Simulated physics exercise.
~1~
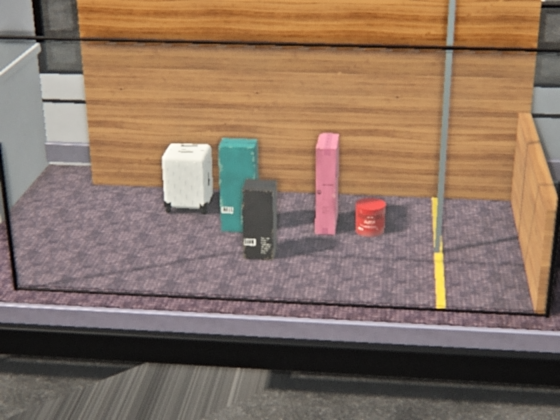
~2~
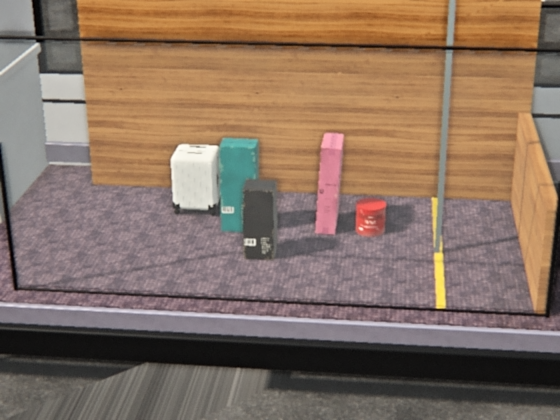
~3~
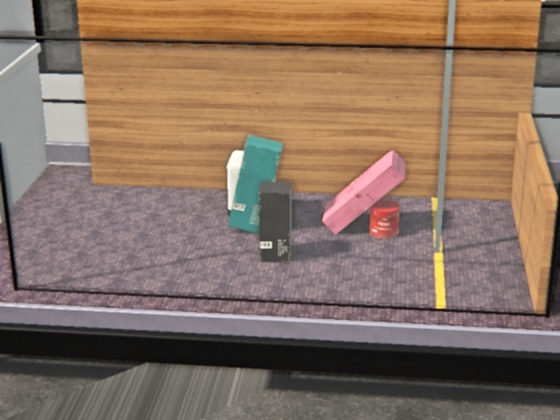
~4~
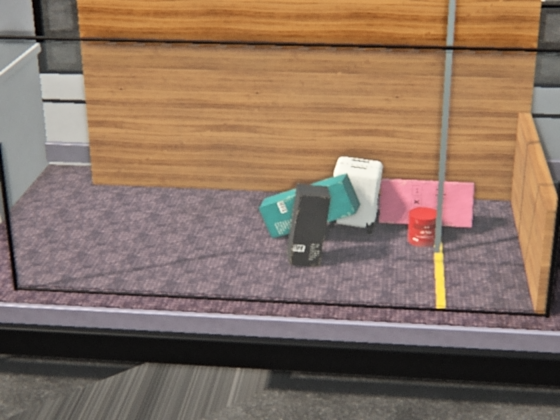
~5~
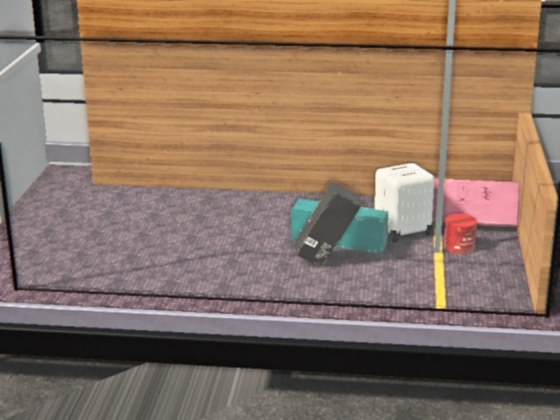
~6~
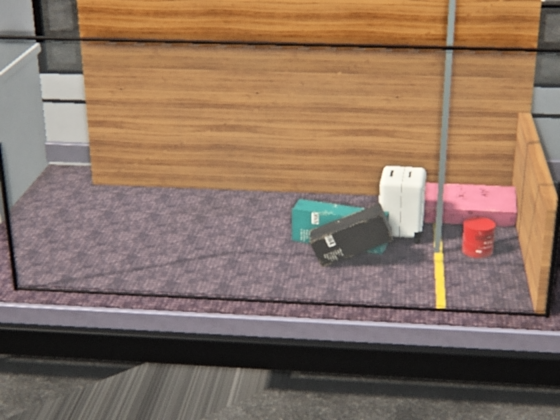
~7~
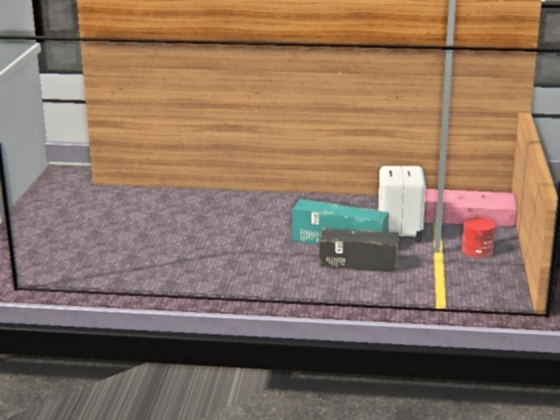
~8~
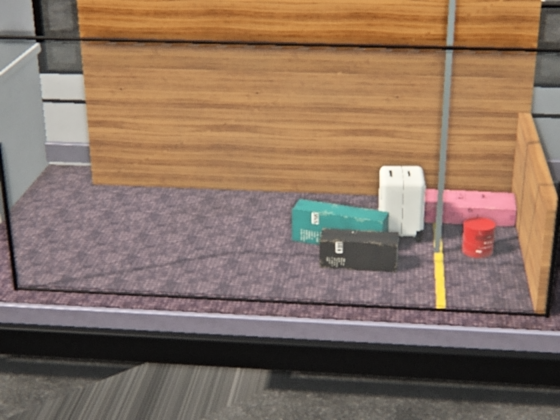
In a carpeted bay with a wooden back wall, a white wheeled case, three tall boxes and a red bucket stand left of a yellow line. The white case starts rolling right behind the teal box, and the teal and pink boxes tip to the right. The pink box falls on its side and slides across the line, while the red bucket slides over it too. The black box leans and topples beside the fallen teal one. All come to rest, with the white case upright just short of the line and the teal and black boxes left of it.
